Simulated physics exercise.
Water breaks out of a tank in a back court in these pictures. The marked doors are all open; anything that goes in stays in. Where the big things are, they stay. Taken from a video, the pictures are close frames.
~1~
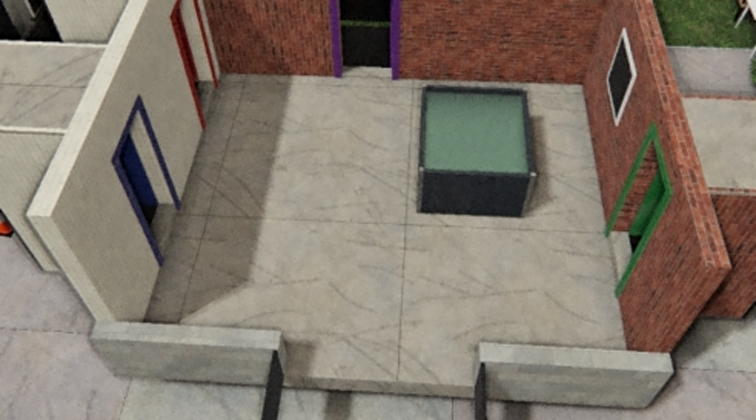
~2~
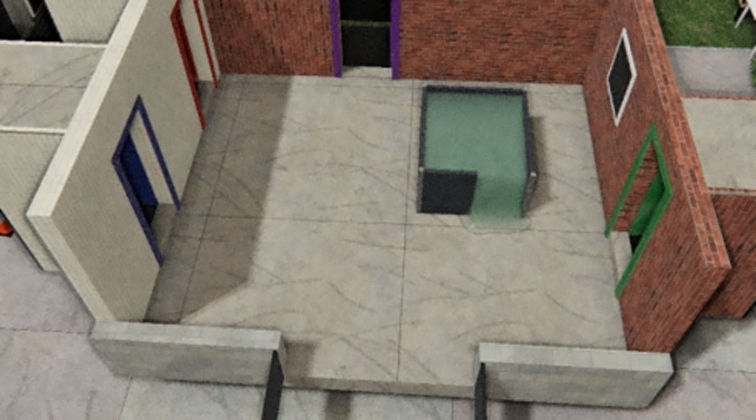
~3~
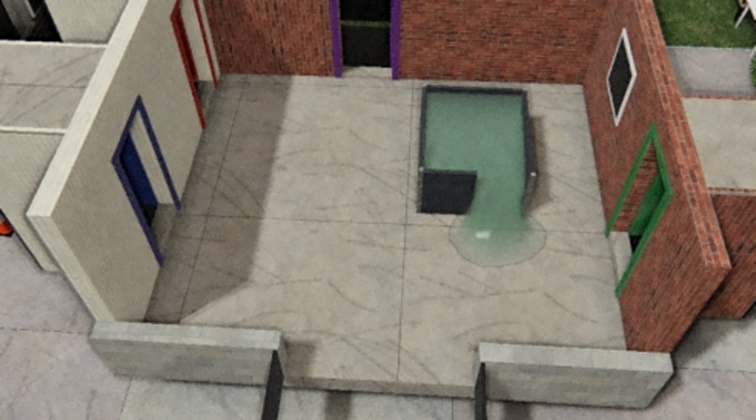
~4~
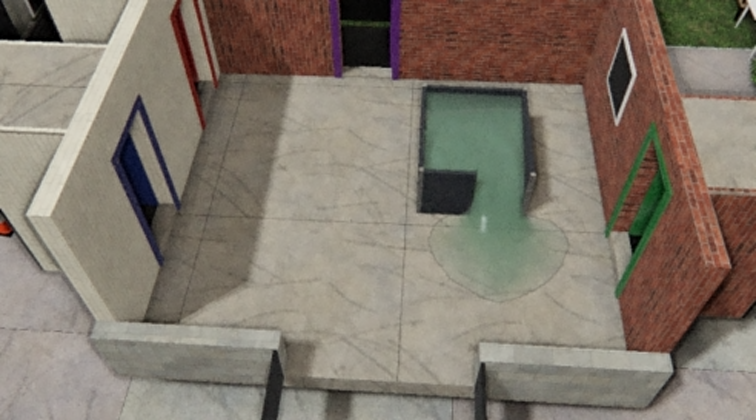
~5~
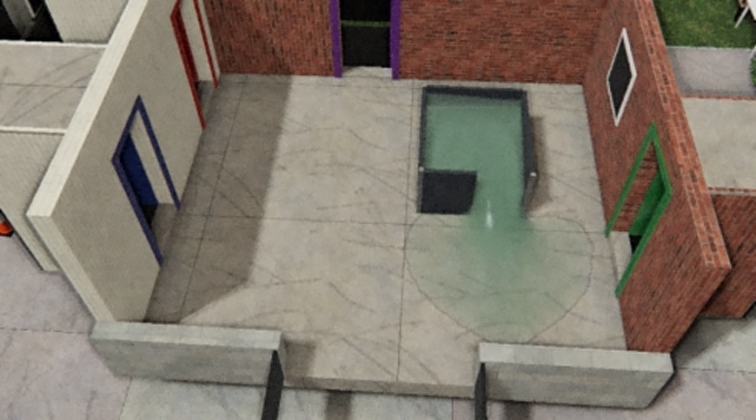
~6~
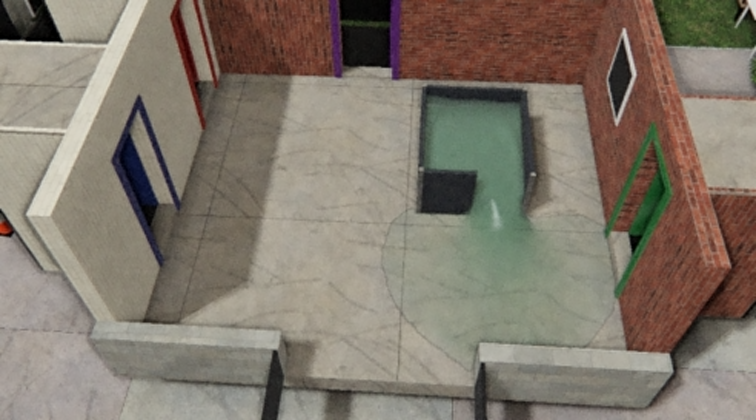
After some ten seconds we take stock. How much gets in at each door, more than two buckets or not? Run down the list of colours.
The blue door will most likely keep inside the limit, the purple door will most likely keep inside the limit, the green door will most likely keep inside the limit, the red door will most likely keep inside the limit.
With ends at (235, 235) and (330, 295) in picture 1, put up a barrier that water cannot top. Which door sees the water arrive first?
First comes the green door.
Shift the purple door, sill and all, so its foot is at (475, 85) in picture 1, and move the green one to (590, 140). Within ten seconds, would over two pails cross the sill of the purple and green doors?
After that, the purple door stays within the limit and the green door stays within the limit.
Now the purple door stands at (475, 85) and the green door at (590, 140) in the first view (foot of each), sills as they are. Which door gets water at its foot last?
I say the door marked red.
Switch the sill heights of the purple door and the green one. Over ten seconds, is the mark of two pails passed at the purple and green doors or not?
Result - purple ends up below, green ends up above.
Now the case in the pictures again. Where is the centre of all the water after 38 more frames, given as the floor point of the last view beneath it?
Near pixel (453, 239).
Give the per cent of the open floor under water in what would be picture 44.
Estimate: Some 50 in a hundred.
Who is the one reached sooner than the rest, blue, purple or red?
Answer: The one in blue.
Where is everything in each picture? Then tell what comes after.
In the first frame, still water in the water tank at (475, 132).
In the second frame, the front is at (527, 219), out from the gap at (498, 202).
In the third frame, water pours out at (497, 202) and has run to (480, 260).
In the fourth frame, the front is at (494, 297), out from the gap at (497, 204).
In the fifth frame, the front is at (514, 341), out from the gap at (497, 203).
In the sixth frame, the front is at a hidden place, out from the gap at (497, 203).
A moment on, water covers 25 % of the floor; the blue door not reached, the purple door not reached, the green door wet at the sill, nothing in, the red door not reached.
Next, water covers 25 % of the floor; the blue door not reached, the purple door not reached, the green door under two buckets in, the red door not reached.
Then, water covers 30 % of the floor; the blue door not reached, the purple door not reached, the green door under two buckets in, the red door not reached.
Later, water covers 50 % of the floor; the blue door wet at the sill, nothing in, the purple door not reached, the green door under two buckets in, the red door not reached.
In the end, water covers 85 % of the floor; the blue door wet at the sill, nothing in, the purple door wet at the sill, nothing in, the green door under two buckets in, the red door wet at the sill, nothing in.
